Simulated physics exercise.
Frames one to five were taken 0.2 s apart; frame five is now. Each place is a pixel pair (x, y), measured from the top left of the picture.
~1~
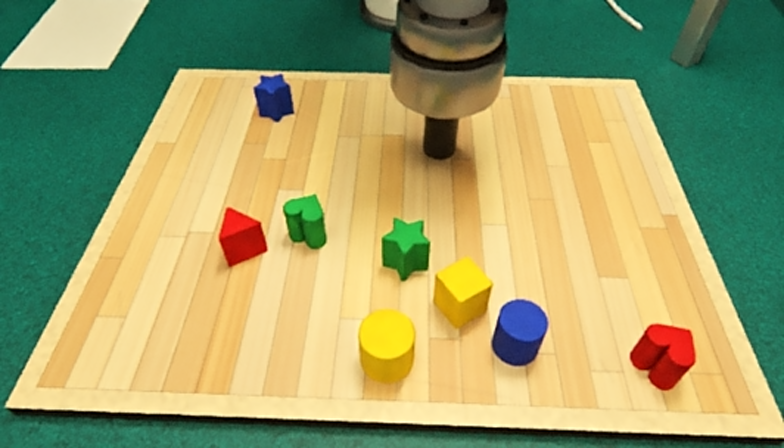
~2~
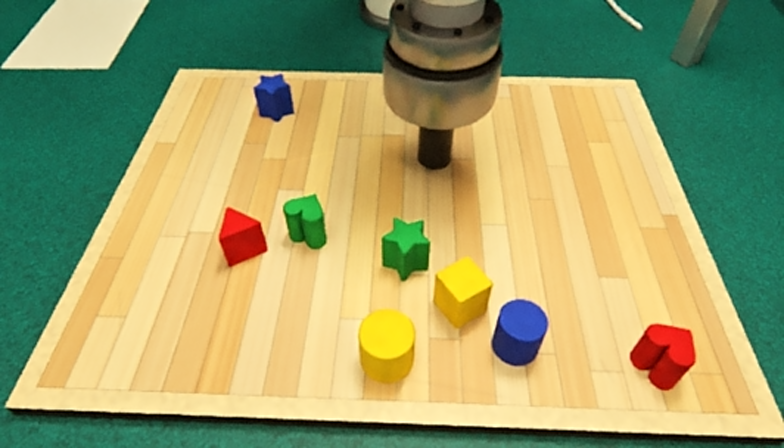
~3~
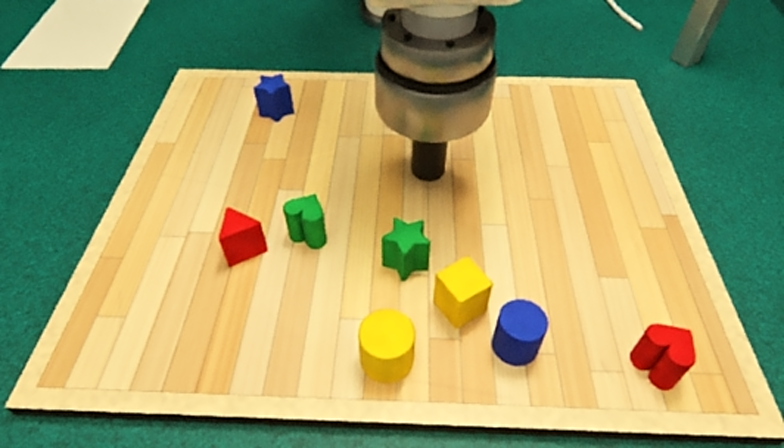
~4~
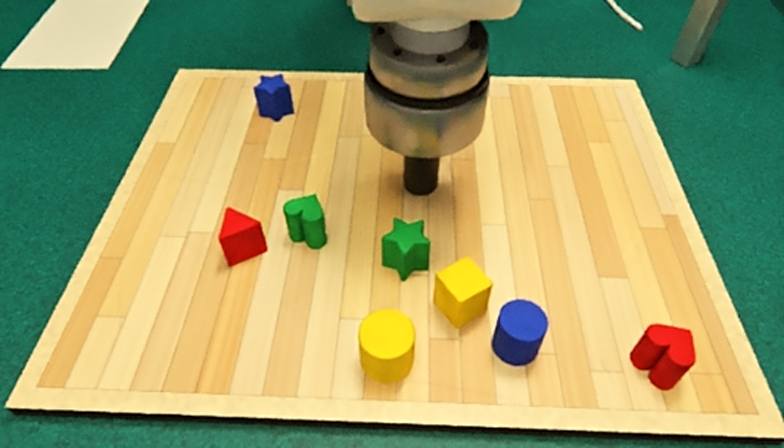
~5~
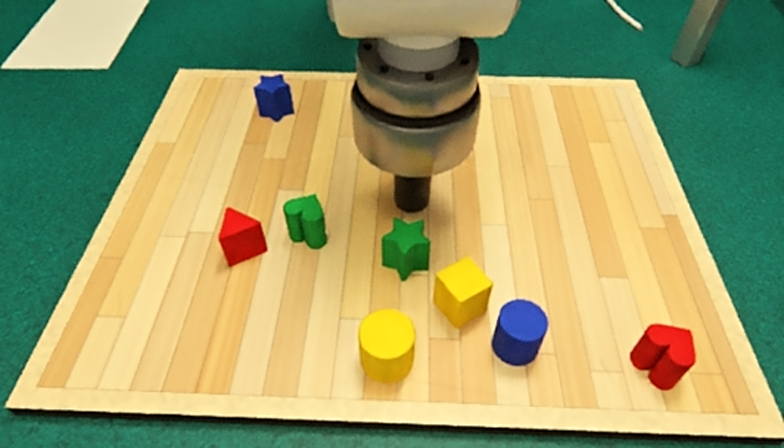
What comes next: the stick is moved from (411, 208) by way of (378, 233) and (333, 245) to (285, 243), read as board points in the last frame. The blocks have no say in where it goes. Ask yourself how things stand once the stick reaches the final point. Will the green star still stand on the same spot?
My answer is yes.
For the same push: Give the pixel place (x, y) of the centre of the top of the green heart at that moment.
My prediction: (264, 192).
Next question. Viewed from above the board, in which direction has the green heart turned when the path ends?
It goes round the way clock hands do.
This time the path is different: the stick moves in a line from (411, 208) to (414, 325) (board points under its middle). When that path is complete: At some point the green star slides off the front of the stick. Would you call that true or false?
That claim is false.
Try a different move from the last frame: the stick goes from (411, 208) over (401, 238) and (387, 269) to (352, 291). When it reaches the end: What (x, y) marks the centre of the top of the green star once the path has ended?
Pixel (398, 276).
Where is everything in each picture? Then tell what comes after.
Stick tip (439, 149); block tops, green heart (305, 206); green star (407, 233), in the first frame.
Stick (434, 159); blocks unchanged, in the second frame.
Stick (428, 170); blocks unchanged, in the third frame.
Stick (421, 184); blocks unchanged, in the fourth frame.
Stick (412, 200); green heart (305, 206); green star (407, 233), in the fifth frame.
The first path, step by step. One third of the way, stick (378, 225); nothing pushed yet.
Two thirds of the way, stick (332, 237); green heart (295, 204), turned 15° clockwise.
At the end, stick (283, 234); green heart (264, 192), turned 85° clockwise; green star in place.
